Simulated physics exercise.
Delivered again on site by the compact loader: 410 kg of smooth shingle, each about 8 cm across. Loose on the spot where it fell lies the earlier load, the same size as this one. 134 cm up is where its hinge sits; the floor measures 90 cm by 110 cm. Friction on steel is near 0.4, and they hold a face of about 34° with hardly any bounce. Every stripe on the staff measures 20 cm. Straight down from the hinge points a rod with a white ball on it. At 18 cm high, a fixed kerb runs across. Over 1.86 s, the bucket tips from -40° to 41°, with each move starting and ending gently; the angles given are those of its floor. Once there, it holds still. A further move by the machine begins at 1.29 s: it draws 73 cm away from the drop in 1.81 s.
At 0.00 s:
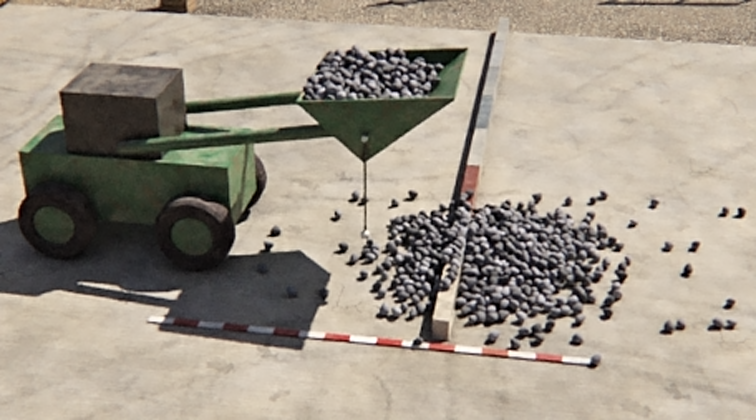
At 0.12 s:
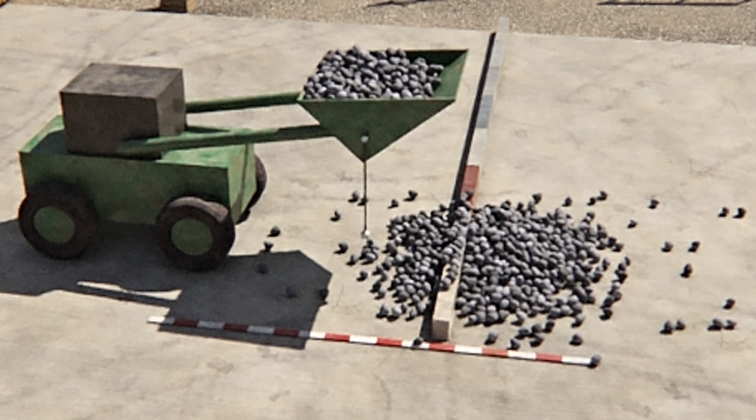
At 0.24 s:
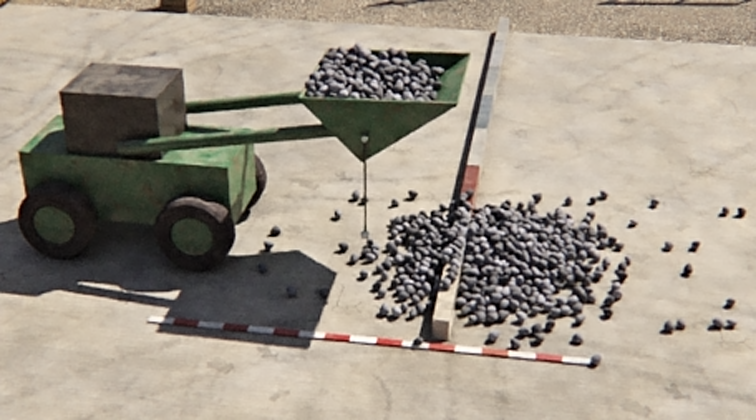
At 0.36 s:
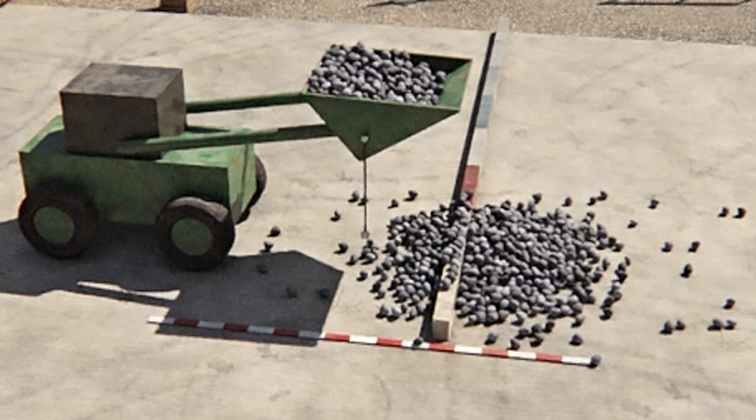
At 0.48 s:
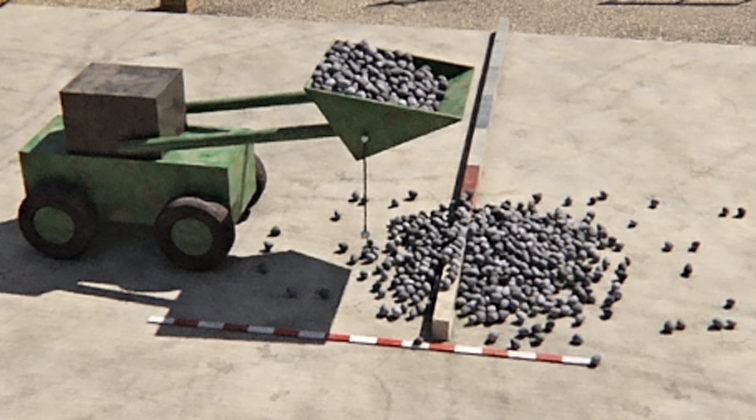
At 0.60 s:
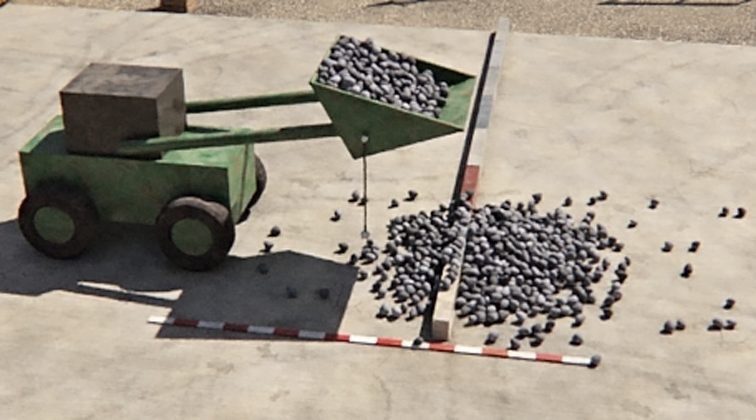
On a sunlit pale concrete floor edged with gravel, seen from above at an angle by a still camera, a long low kerb runs away from the viewer. A green loader with a dark grey block on top stands at left, its raised bucket full of grey stones, near a scattered heap across the kerb and a red-and-white staff. The bucket slowly tilts forward, its right lip lowering as the stones shift slightly inside.
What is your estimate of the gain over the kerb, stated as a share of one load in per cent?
My estimate is 58 per cent of one load.
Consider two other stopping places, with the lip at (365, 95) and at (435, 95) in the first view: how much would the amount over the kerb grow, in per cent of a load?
Near 0 in a hundred, then near 35 in a hundred.
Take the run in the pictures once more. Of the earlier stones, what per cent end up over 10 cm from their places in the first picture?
Close to 20 per cent.
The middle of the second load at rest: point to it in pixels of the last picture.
They end up centred around (476, 245).
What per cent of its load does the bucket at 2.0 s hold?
10 %.
After 1.4 s the floor is at 29°; in per cent of one load, 93 in the bucket, 36 on this side of the kerb, 71 over the kerb; the foremost stones are at (729, 267).
After 2.0 s the floor is at 41°; in per cent of one load, 11 in the bucket, 72 on this side of the kerb, 117 over the kerb; the foremost stones are at (729, 267).
After 3.5 s the floor is at 41°; in per cent of one load, 0 in the bucket, 72 on this side of the kerb, 128 over the kerb; the foremost stones are at (737, 274).
After 6.2 s the floor is at 41°; in per cent of one load, 0 in the bucket, 72 on this side of the kerb, 128 over the kerb; the foremost stones are at (737, 274). Net gain over the kerb, 58.
